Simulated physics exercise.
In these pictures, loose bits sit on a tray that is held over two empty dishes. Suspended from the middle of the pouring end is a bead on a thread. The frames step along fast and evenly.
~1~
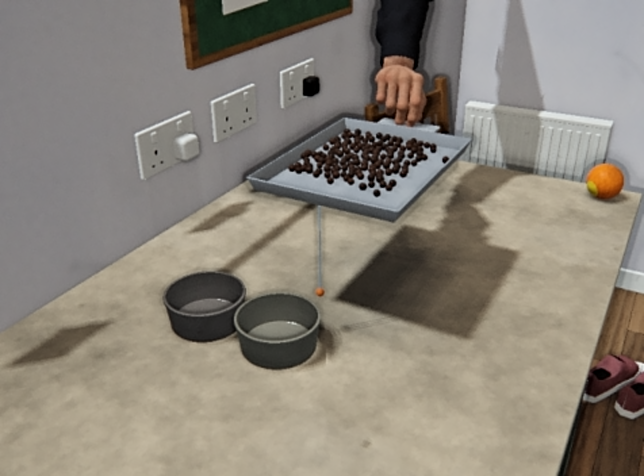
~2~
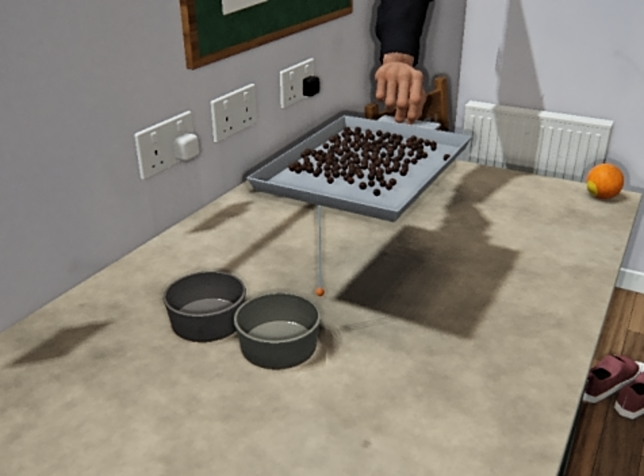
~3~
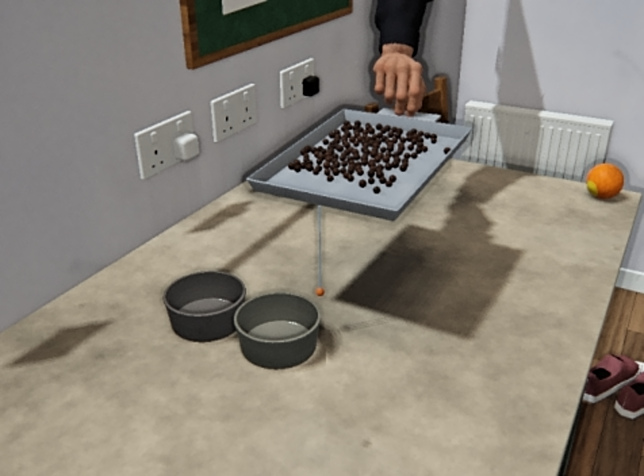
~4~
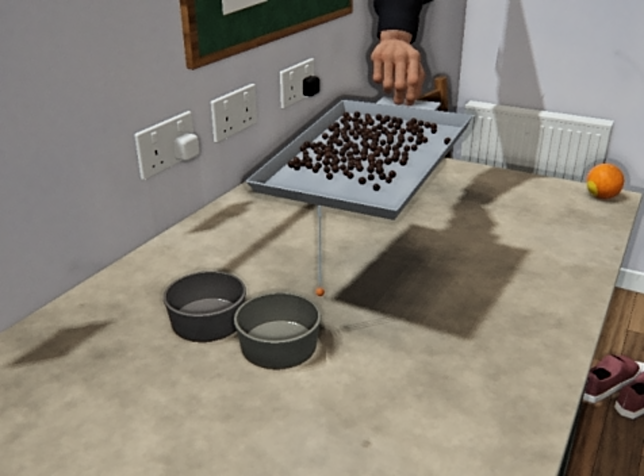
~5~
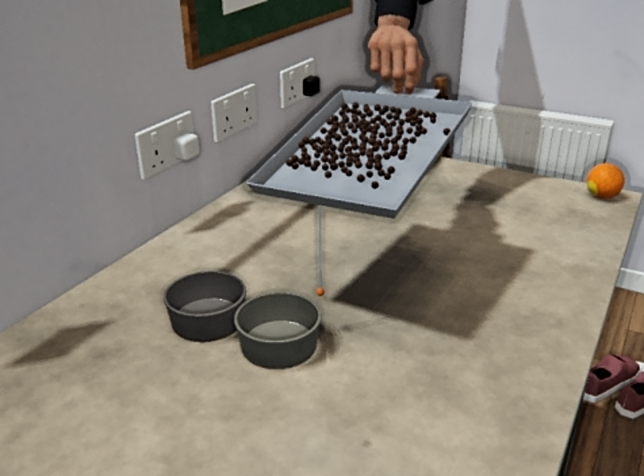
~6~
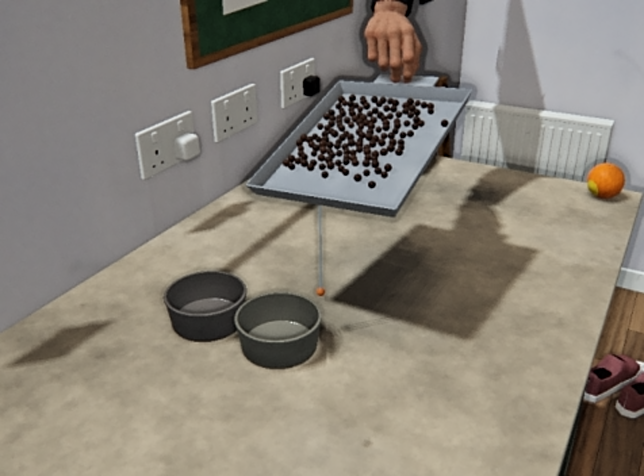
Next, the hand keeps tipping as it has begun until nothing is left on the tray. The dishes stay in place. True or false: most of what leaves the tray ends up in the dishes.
True.
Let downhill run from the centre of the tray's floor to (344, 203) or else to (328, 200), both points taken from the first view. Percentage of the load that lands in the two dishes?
You'd get 20 per cent the first time and 60 per cent the second time.
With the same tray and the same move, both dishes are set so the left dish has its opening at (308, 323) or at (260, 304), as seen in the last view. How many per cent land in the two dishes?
Trial 1 near 20 percent, trial 2 near 80 percent.
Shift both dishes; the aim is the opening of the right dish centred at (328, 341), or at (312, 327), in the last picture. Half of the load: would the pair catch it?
Taking them in turn, it's beyond half and then beyond half.
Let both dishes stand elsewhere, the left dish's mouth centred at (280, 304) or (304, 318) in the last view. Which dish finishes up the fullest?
Result, try one: The dish further left; try two: The dish further left.
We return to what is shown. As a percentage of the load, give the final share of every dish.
Out of every hundred, close to 30 go left and close to 60 go right.
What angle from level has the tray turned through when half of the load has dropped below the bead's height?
Somewhere around 80 degrees.
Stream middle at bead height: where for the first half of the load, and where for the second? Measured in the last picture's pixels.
Half one: (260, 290), half two: (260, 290).
Soon after the last picture, tray tipped steeply; about two thirds on the tray; a small part in the right dish; a stray few in the left dish; a small part in the air.
A little later, tray tipped right over; a small part on the tray; about half in the right dish; about a quarter in the left dish; a small part outside both; a small part in the air.
Later still, tray tipped past a quarter turn; about two thirds in the right dish; about a quarter in the left dish; a small part outside both.
By the end, tray tipped past a quarter turn; about two thirds in the right dish; about a quarter in the left dish; a small part outside both.
